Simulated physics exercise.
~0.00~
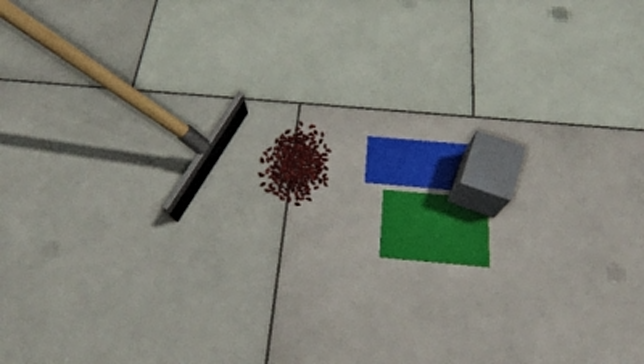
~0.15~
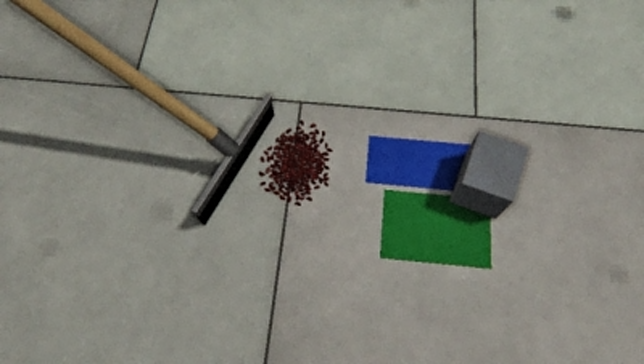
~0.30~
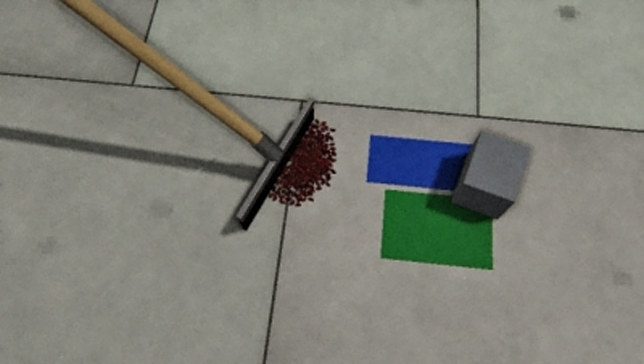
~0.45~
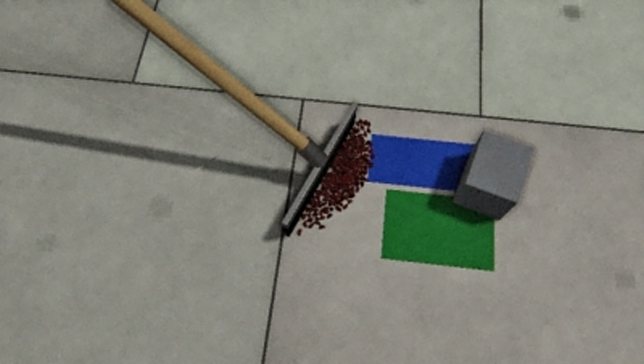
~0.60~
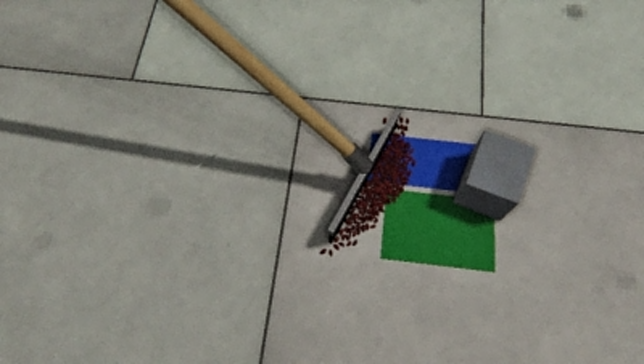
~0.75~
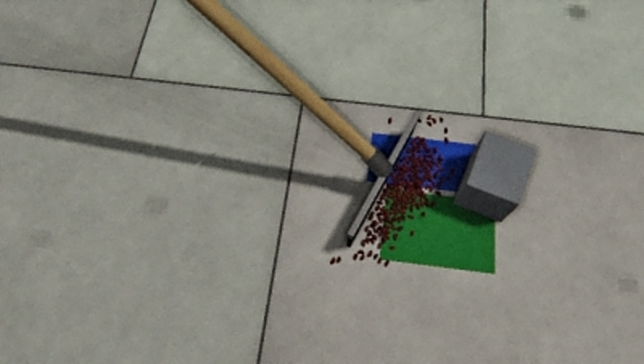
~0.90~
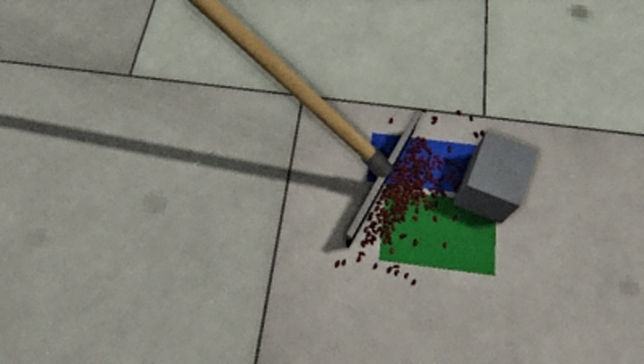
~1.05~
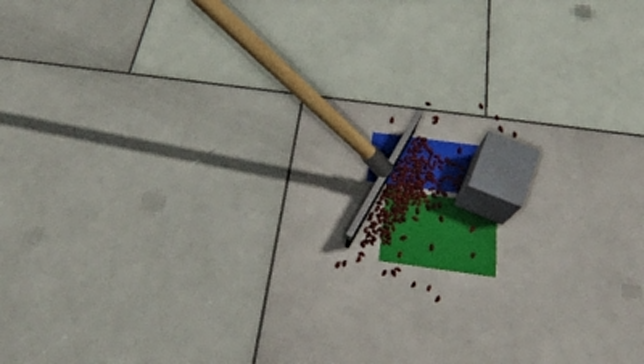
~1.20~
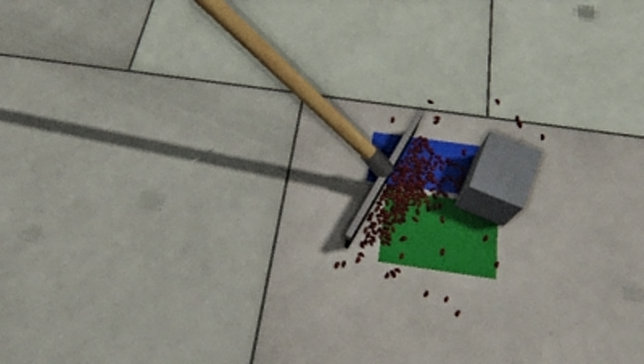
Squeegee pushing a pile of dark red beans right onto blue and green mats, then stopping as some scatter around a grey block.
